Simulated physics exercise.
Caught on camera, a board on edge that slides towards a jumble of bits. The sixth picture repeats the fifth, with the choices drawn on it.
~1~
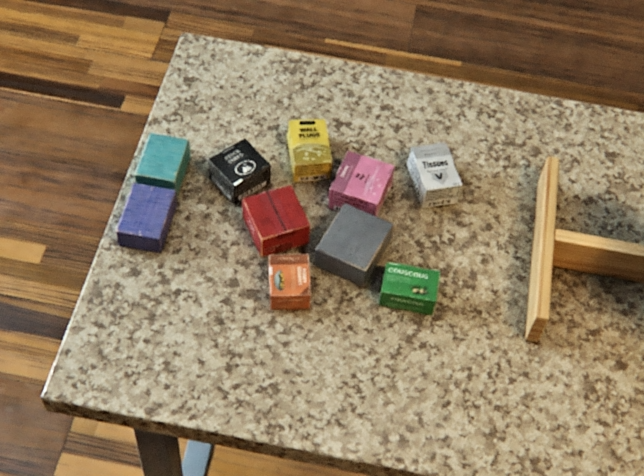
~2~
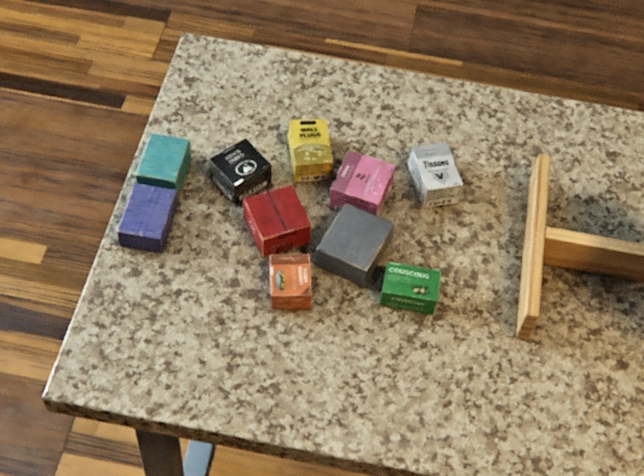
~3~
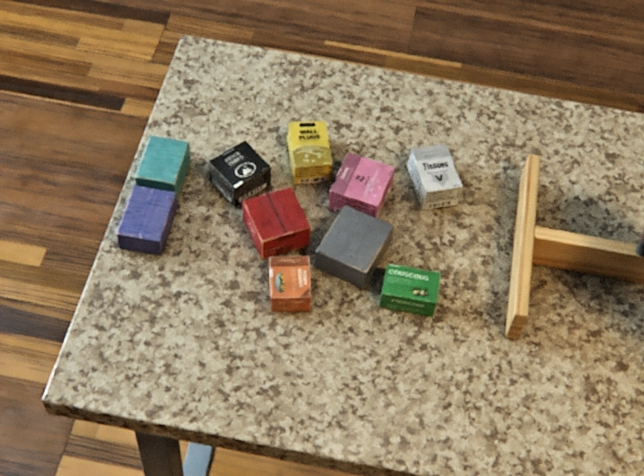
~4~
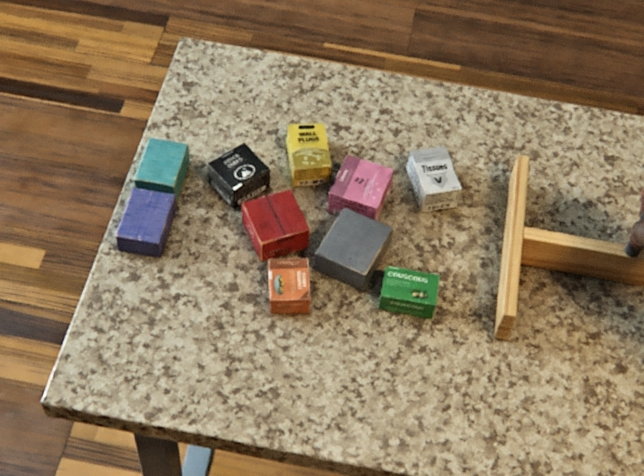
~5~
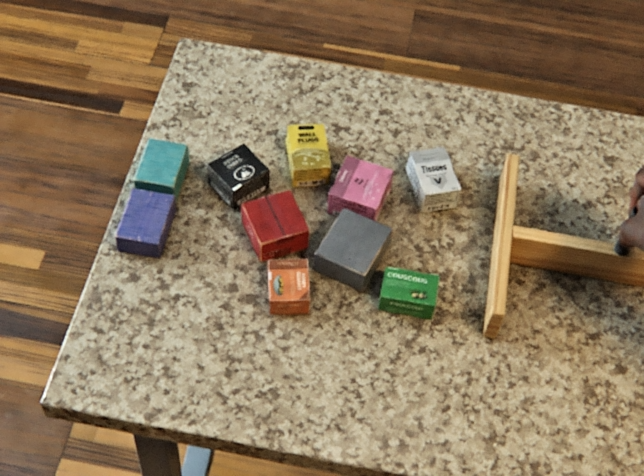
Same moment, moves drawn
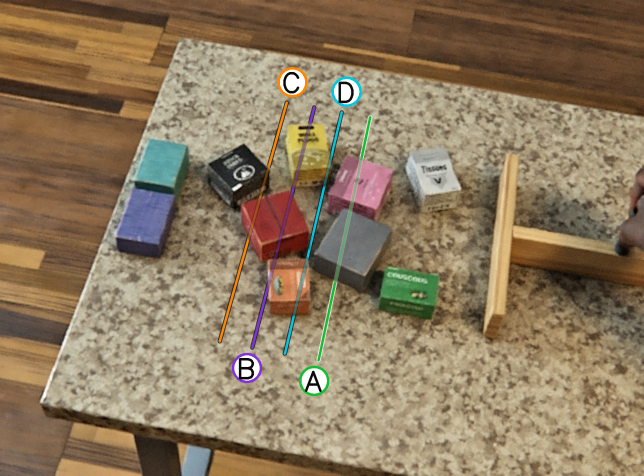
A hand, only just in view at the right edge in the later part, grips the handle of a wooden board standing on edge on a speckled stone-look tabletop, seen from above at an angle over a striped wood floor. Ten small boxes and blocks sit left of it, turquoise and blue farthest left, red and grey central, green nearest the front. The board slides slowly left a short way, touching none of them, while the camera stays practically still.
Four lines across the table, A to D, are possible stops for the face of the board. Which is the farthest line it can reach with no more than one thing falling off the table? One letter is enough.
C is the last line within the limit.
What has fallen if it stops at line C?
The turquoise block.
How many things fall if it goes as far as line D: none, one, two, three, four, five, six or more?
By then, none.
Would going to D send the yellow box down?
No.
On the marked copy, A at (347, 228); B at (286, 217); C at (256, 212); D at (316, 223).
With C. Early on, board (417, 213); white box (397, 171); green box (367, 293).
Further on, board (327, 197); black packet (210, 171); red box (226, 217).
At the end, board (262, 185); turquoise block over the edge; blue block (114, 222); one fallen.
As for the rest, A is within the limit but short; B is within the limit but short; D is within the limit but short.
